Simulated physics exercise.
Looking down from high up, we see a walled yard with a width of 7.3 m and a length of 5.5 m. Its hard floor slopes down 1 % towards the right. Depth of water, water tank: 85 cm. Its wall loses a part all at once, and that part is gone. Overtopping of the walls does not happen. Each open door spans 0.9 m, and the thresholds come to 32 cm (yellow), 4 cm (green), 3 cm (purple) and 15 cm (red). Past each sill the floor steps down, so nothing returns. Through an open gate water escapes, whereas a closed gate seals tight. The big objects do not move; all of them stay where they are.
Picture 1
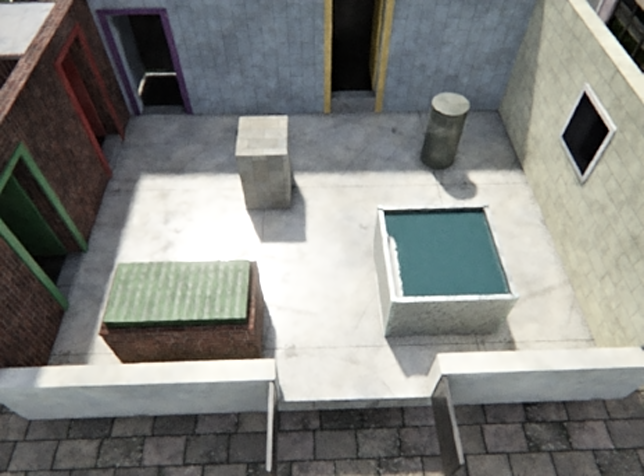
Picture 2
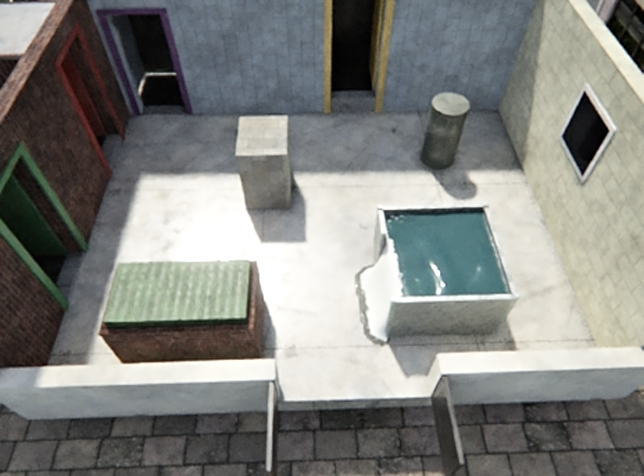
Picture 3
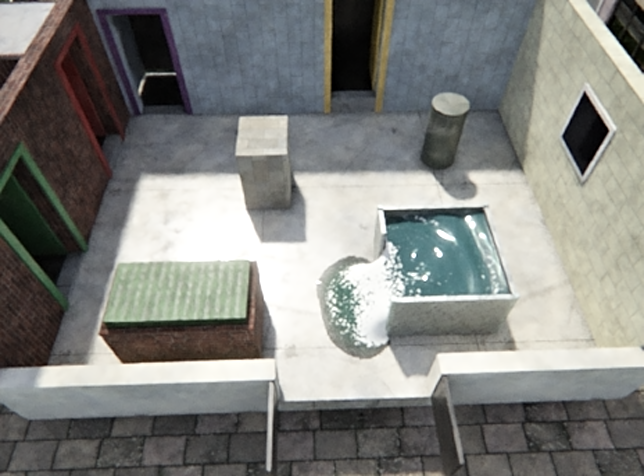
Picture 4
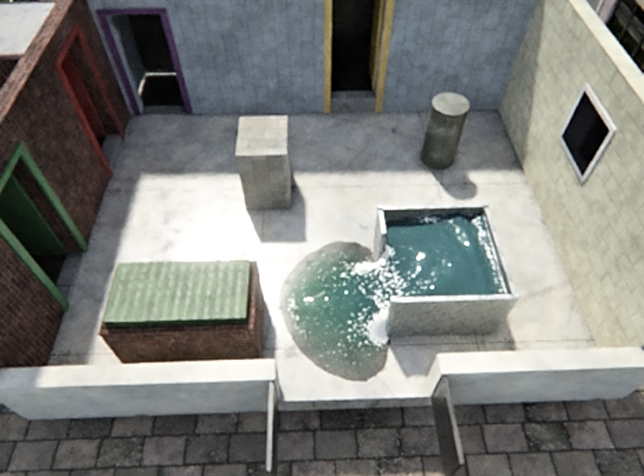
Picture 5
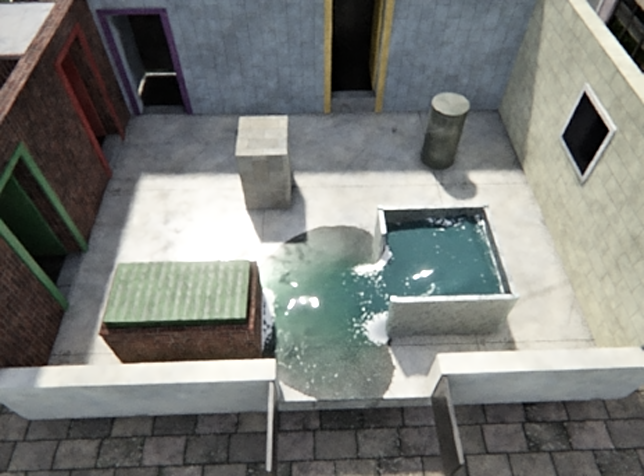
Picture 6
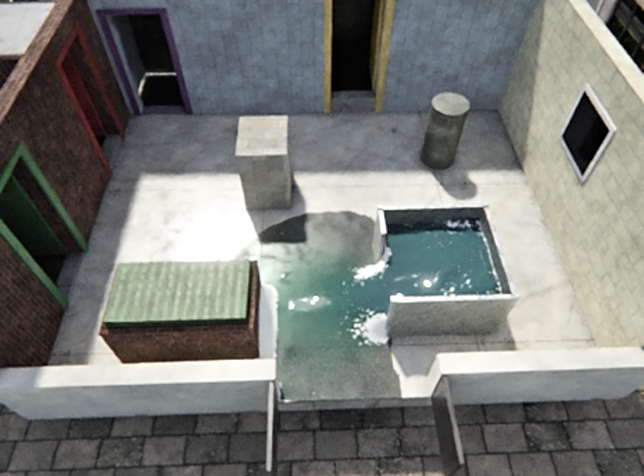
In a walled yard with coloured doorways, the left side of a square water tank gives way, and foaming water pours out, spreading across the pale floor to the green-topped brick block and the front opening.
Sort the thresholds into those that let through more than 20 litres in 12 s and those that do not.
Sorted: Yellow door does not; green door lets more through; purple door lets more through; red door does not.
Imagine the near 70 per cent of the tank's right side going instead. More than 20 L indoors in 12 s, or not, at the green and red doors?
Green stays inside, red stays inside, judged against that limit.
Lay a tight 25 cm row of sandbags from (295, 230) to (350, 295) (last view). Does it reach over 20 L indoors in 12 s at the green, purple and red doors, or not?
Well, the green one is within bounds, the purple one is more than allowed, and the red one is within bounds.
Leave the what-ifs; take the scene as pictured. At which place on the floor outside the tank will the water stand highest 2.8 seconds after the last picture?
Roughly at pixel (130, 119).
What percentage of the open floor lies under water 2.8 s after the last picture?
Covered: Roughly 45 %.
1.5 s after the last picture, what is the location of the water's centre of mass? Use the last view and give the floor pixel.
I'd put it close to (306, 284).
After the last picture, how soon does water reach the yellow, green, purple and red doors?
The front reaches yellow at 5.5 s, green at 0.6 s, purple at 2.2 s, red at 1.4 s.
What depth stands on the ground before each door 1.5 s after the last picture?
Door by door in cm, yellow shows 0, green shows 8, purple shows 0, red shows 8.
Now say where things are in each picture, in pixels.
The first picture shows still water, 85 cm deep, in the water tank at (442, 252).
In the second picture, the front is at (384, 340), 0.6 m from the gap at (386, 291); 0.2 m2 of floor is under water; 85 cm left at the back of the water tank.
In the third picture, water pours out at (385, 292) and has run 0.9 m, to (324, 282); typically 12 cm deep outside, 79 cm at the water tank's back.
In the fourth picture, water pours out at (385, 293) and has run 1.4 m, to (288, 287); typically 9 cm deep outside, 73 cm at the water tank's back.
In the fifth picture, the front is at a hidden place, 2.0 m from the gap at (385, 292); 3.9 m2 of floor is under water; 74 cm left at the back of the water tank.
In the sixth picture, the front is at a hidden place, 2.5 m from the gap at (385, 292); 5.1 m2 of floor is under water; 66 cm left at the back of the water tank.
Then, 0.7 s after the last picture water covers 25 % of the floor and is deepest (42 cm) near (268, 382); yellow door not reached, green door 5 cm at the sill, 0 L in, purple door not reached, red door not reached.
Then, 1.5 s after the last picture water covers 35 % of the floor and is deepest (32 cm) near (40, 389); yellow door not reached, green door 8 cm at the sill, 10 L in, purple door not reached, red door 8 cm at the sill, 0 L in.
Then, 2.8 s after the last picture water covers 45 % of the floor and is deepest (21 cm) near (130, 119); yellow door not reached, green door 6 cm at the sill, 31 L in, purple door 14 cm at the sill, 20 L in, red door 10 cm at the sill, 0 L in.
Then, 6.3 s after the last picture water covers 60 % of the floor and is deepest (9 cm) near (186, 118); yellow door 3 cm at the sill, 0 L in, green door 3 cm at the sill, 36 L in, purple door 8 cm at the sill, 155 L in, red door 5 cm at the sill, 0 L in.
Then, 11.3 s after the last picture water covers 85 % of the floor and is deepest (8 cm) near (487, 120); yellow door 3 cm at the sill, 0 L in, green door 1 cm at the sill, 36 L in, purple door 3 cm at the sill, 179 L in, red door 2 cm at the sill, 0 L in.
